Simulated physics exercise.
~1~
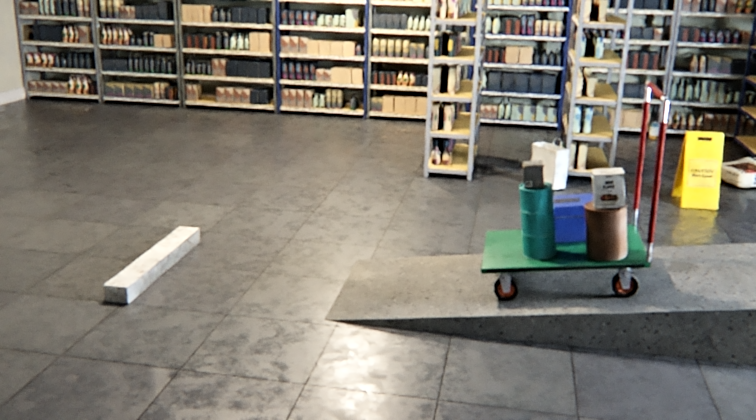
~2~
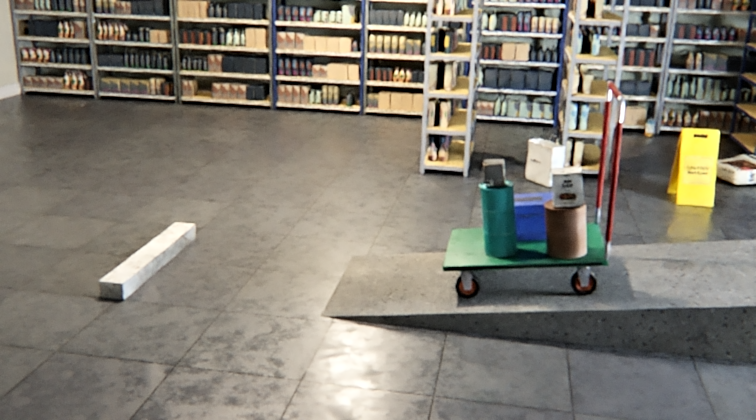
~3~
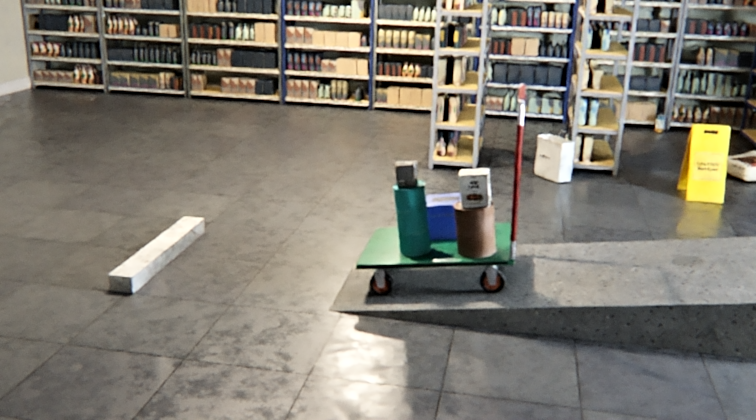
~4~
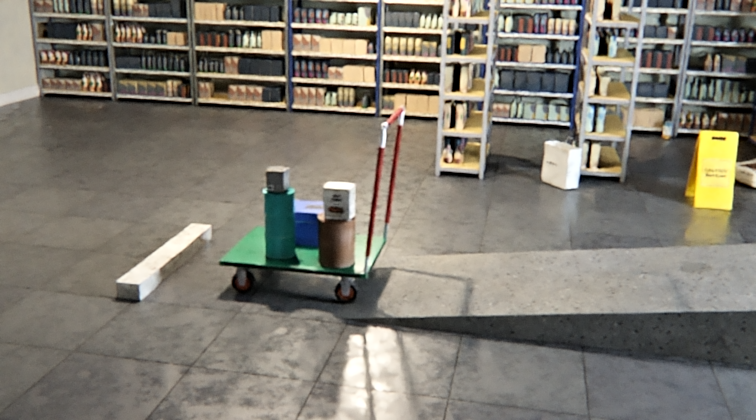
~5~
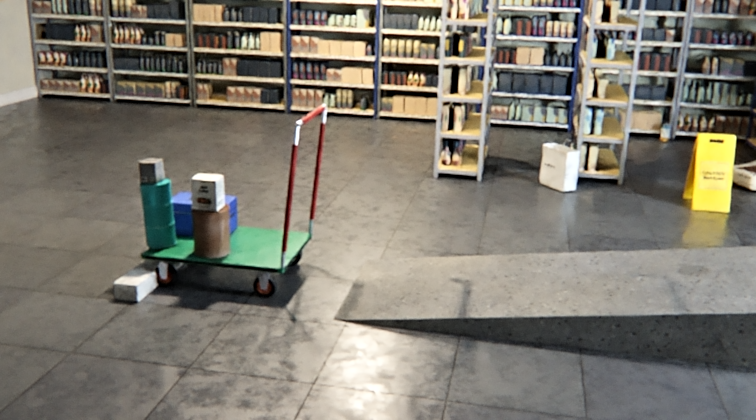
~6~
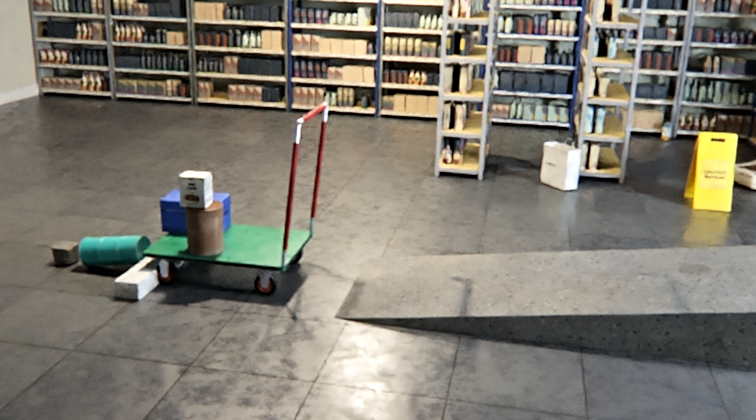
In a warehouse-like room lined with stocked shelves, a green trolley carrying containers and boxes rolls left down a ramp and across the floor to a white kerb, where it stops; the turquoise canister and grey parcel topple off and lie beyond it, while the rest stay aboard.
